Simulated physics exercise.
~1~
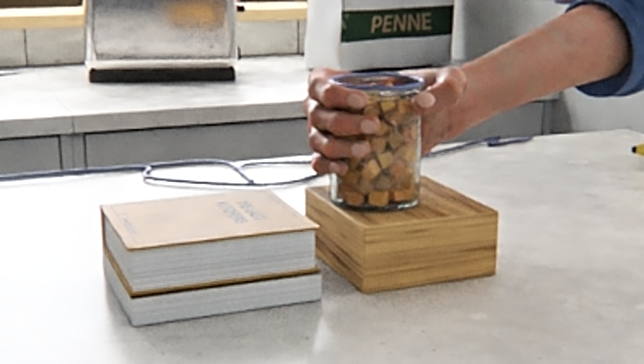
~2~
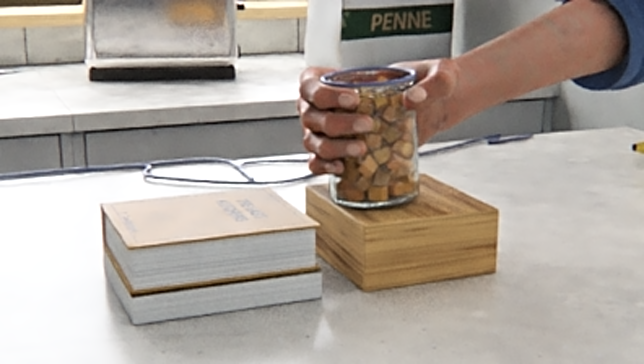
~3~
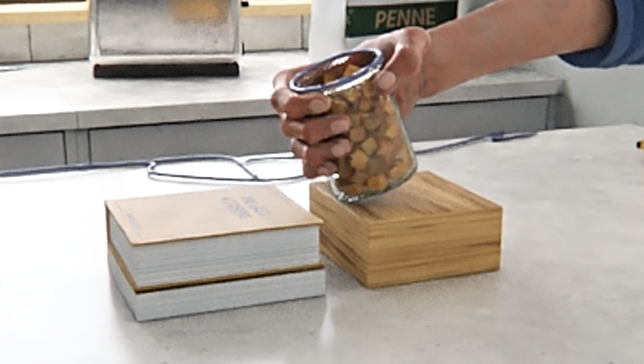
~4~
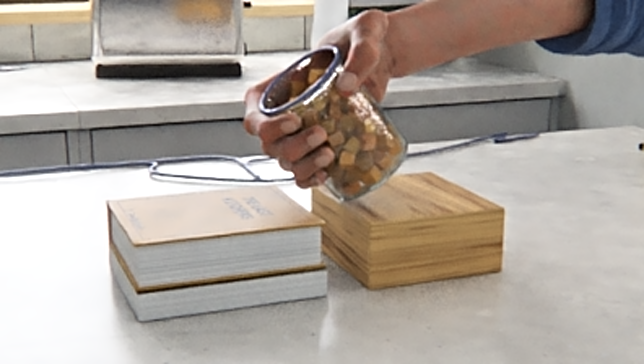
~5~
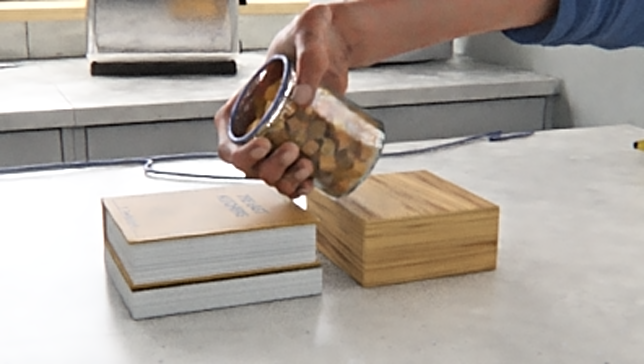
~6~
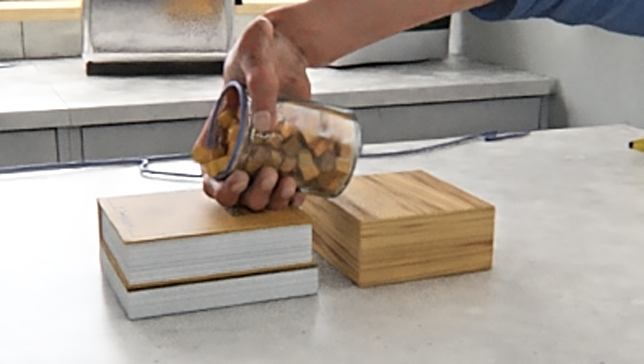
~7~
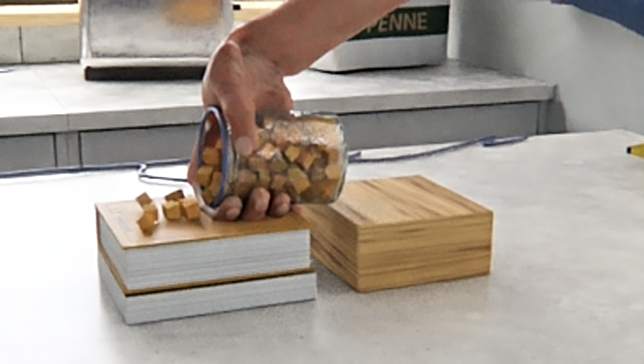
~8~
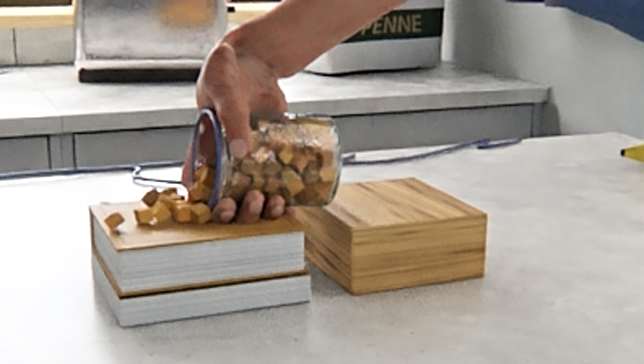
Hand lifting an open clear jar of brown cubes off a wooden block, tipping it leftward and spilling some onto stacked books.
